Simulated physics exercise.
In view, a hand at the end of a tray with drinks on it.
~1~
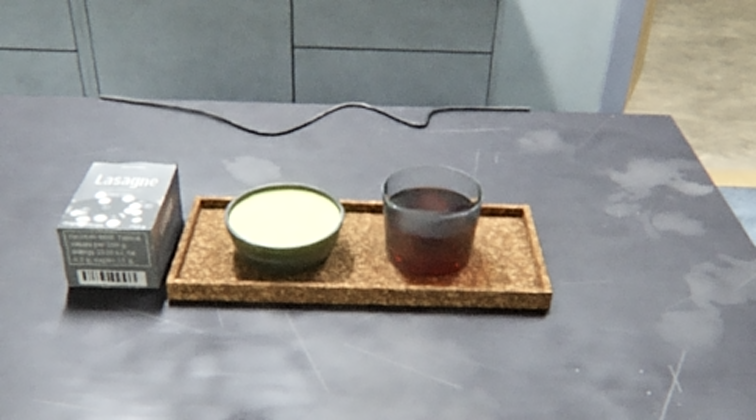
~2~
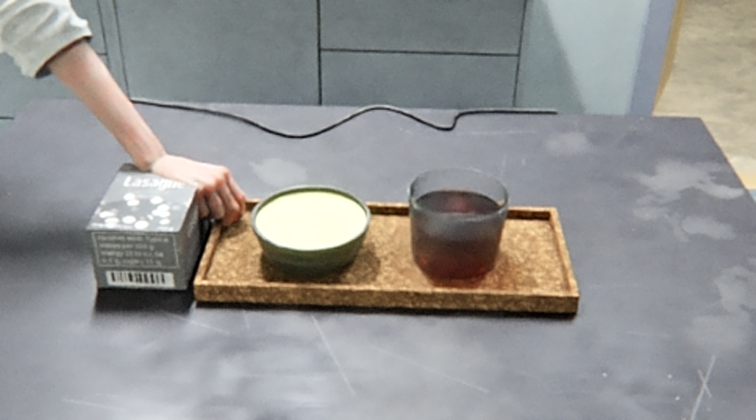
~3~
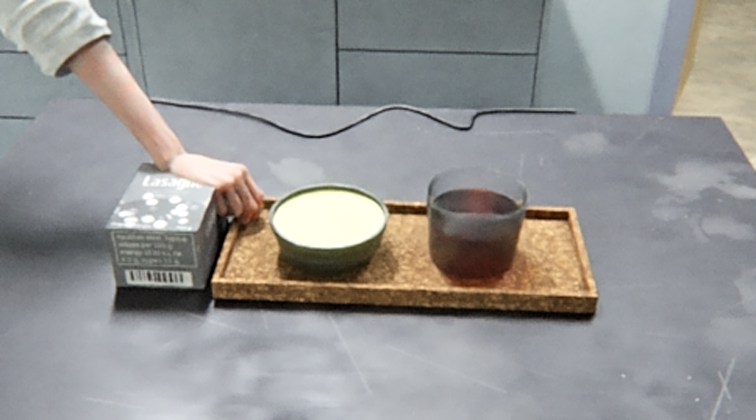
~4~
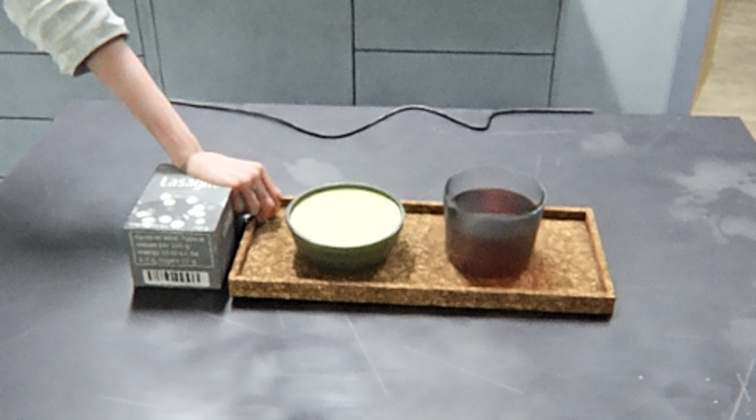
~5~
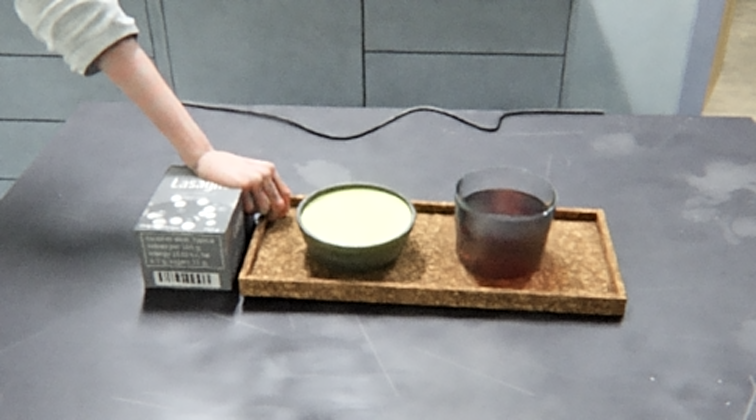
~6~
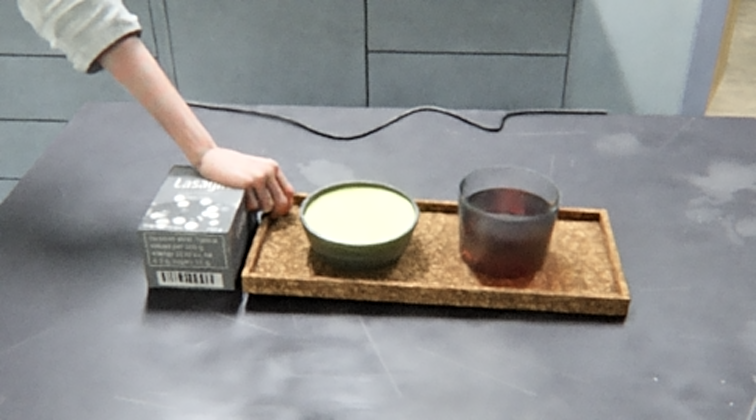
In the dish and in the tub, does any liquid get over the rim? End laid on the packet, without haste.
Dish - some gets over, tub - none gets over.
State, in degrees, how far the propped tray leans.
At 12° or so.
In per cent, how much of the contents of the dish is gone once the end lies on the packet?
Note: Some 22 parts in a hundred.
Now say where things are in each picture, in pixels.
The tray lies flat; dish (285, 228) about three quarters full; tub (431, 220) about two thirds full; packet (108, 259), in the first frame.
A hand takes the end of the tray; dish about three quarters full, surface at (311, 221); tub about two thirds full, surface at (458, 214), in the second frame.
The tray slopes by about 0°; dish (329, 229) about three quarters full; tub (475, 222) about two thirds full, in the third frame.
The end is rising; dish about three quarters full, surface at (345, 218); tub about two thirds full, surface at (493, 213); packet (172, 260), in the fourth frame.
The end has come up a little; dish (356, 227) about three quarters full; tub (502, 223) about two thirds full, in the fifth frame.
Slope near 2°; dish about three quarters full, surface at (359, 216); tub about two thirds full, surface at (507, 213); packet (186, 261), in the sixth frame.
A moment on, the tray slopes by about 7°; dish, all is still inside; tub, all is still inside.
Further on, the tray slopes by about 14°; dish, a puddle lies under it; tub, all is still inside.
When it is over, the tray slopes by about 12°, resting on the packet; dish, a puddle lies under it; tub, all is still inside.
